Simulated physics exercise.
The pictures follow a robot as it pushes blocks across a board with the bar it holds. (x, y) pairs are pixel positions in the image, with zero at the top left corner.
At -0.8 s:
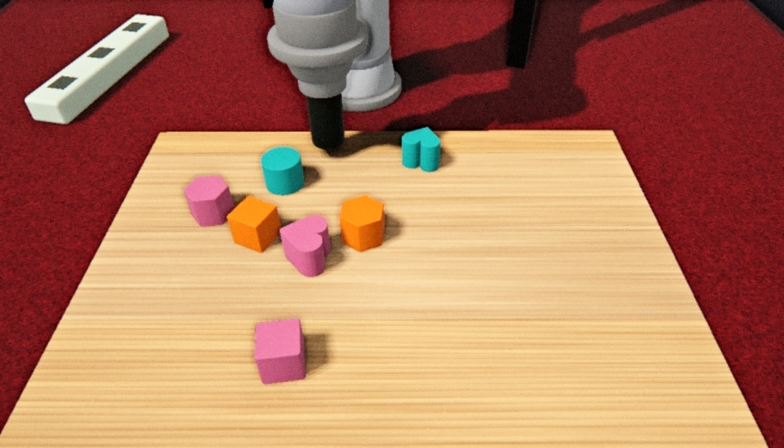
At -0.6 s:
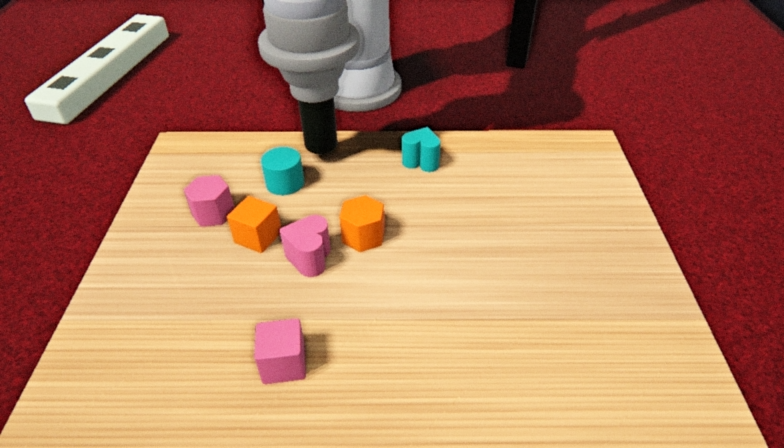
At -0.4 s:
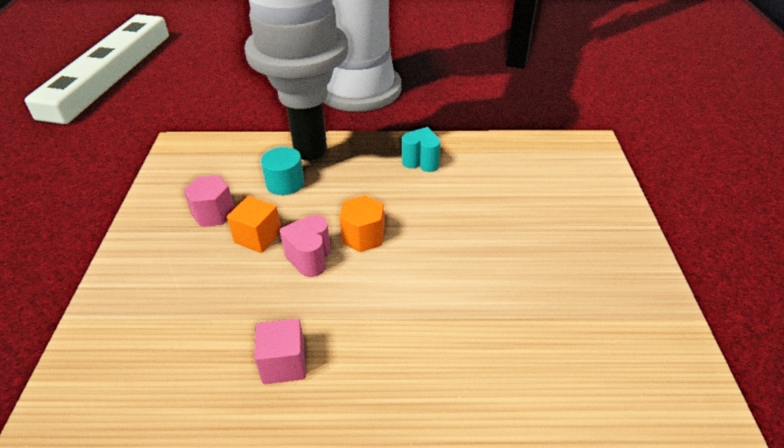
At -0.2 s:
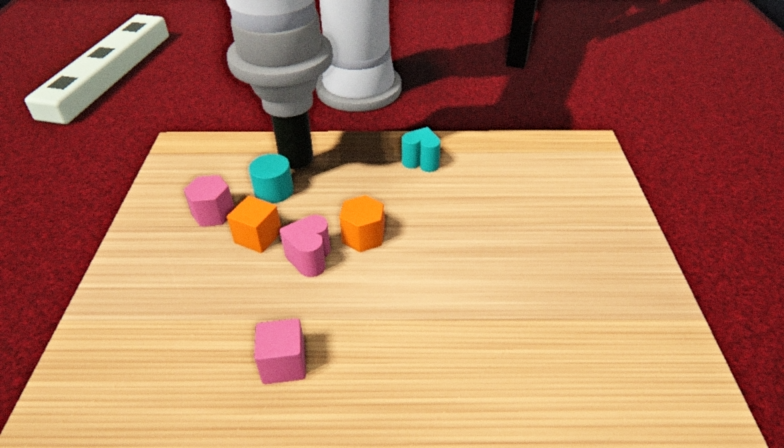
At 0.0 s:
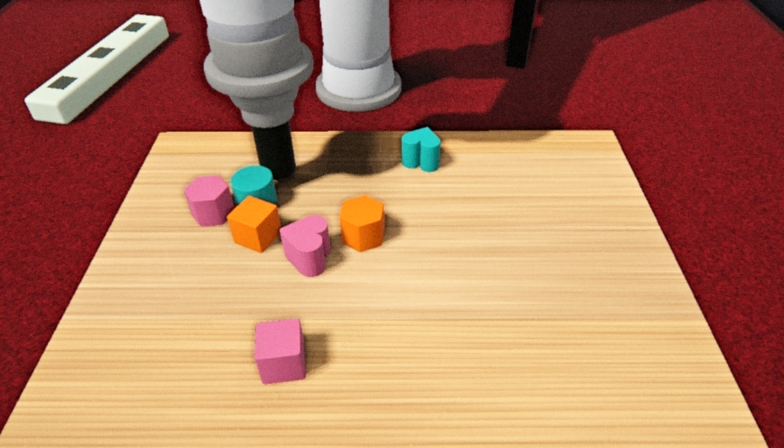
The clip opens on a robot arm with a dark tip above a wooden board holding pink, orange and turquoise blocks. The arm moves left and slightly nearer while the blocks stay still, then nudges the turquoise round block a short way left and nearer, close beside the orange cube and pink hexagonal block.
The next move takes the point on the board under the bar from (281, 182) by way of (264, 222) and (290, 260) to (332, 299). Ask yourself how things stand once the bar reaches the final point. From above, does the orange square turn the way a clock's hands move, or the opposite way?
It ends up turned anticlockwise.
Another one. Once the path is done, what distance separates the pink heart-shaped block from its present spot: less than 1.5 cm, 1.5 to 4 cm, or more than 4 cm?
The answer is over 4 cm.
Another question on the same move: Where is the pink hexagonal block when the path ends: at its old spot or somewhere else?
The block you're asking about gets moved.
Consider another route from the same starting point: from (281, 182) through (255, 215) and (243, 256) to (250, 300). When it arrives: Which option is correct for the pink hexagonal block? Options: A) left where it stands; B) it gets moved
I'll go with B - it gets moved.
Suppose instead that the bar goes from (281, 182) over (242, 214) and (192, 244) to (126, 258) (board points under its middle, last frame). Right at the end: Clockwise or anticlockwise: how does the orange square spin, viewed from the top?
My answer: Anticlockwise.
On the path given first. One third of the way, bar (261, 210); pink hexagonal block (189, 194), turned 55° clockwise; turquoise circular block (218, 211); orange square (244, 229), turned 75° anticlockwise.
Two thirds of the way, bar (288, 249); pink hexagonal block (189, 194), turned 55° clockwise; turquoise circular block (216, 213); orange square (239, 244), turned 70° anticlockwise; pink heart-shaped block (325, 238), turned 40° anticlockwise.
At the end, bar (331, 288); pink hexagonal block (189, 194), turned 55° clockwise; turquoise circular block (216, 213); orange square (239, 244), turned 70° anticlockwise; pink heart-shaped block (359, 249), turned 95° anticlockwise.
